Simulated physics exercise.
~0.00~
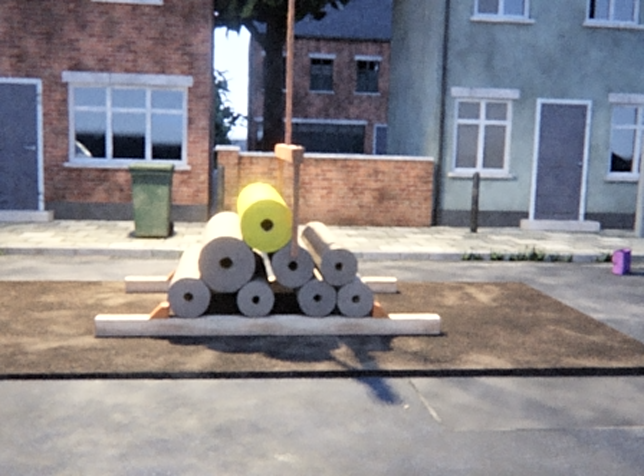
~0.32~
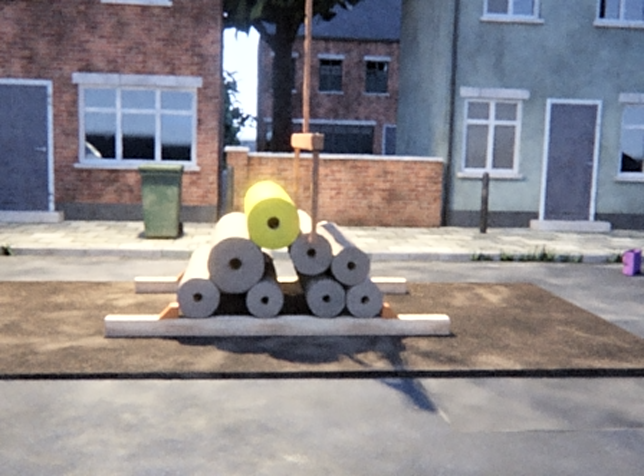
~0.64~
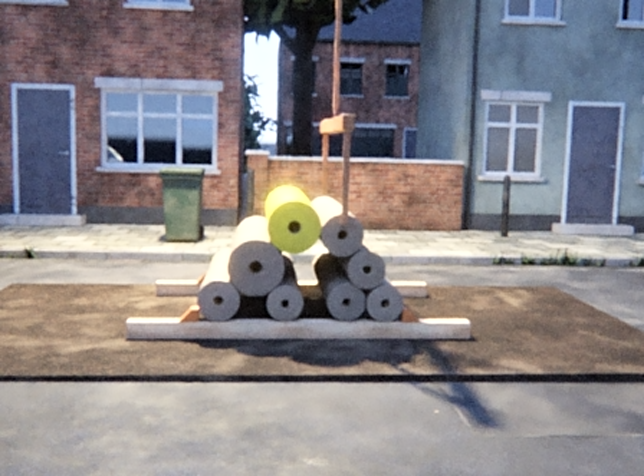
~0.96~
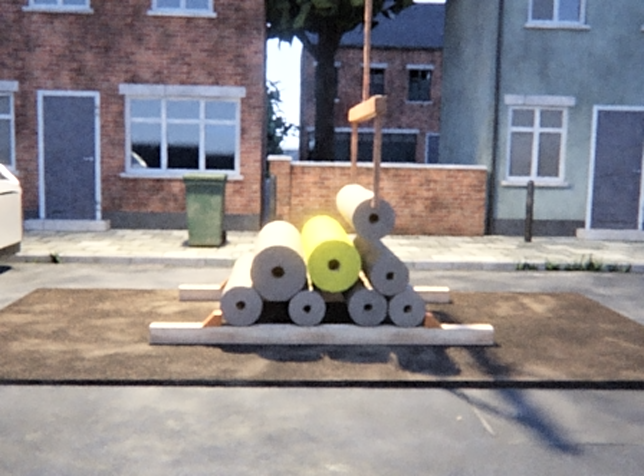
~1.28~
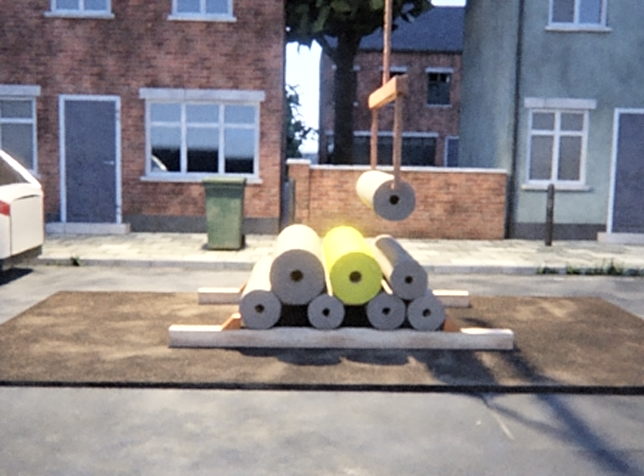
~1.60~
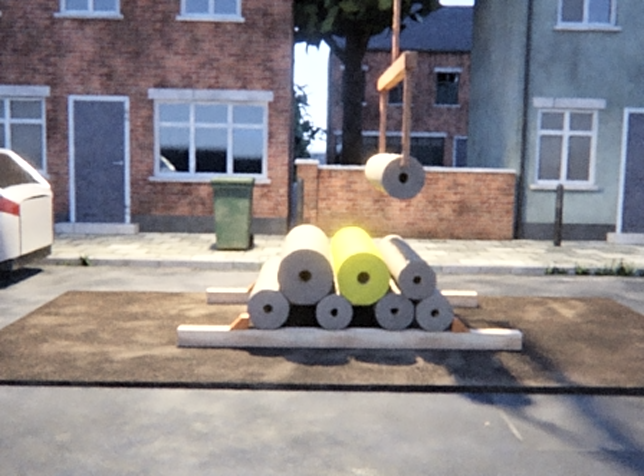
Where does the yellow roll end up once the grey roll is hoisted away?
It drops from the top of the stack, a little to the right, and ends up resting between two grey rolls in the row above the bottom one.
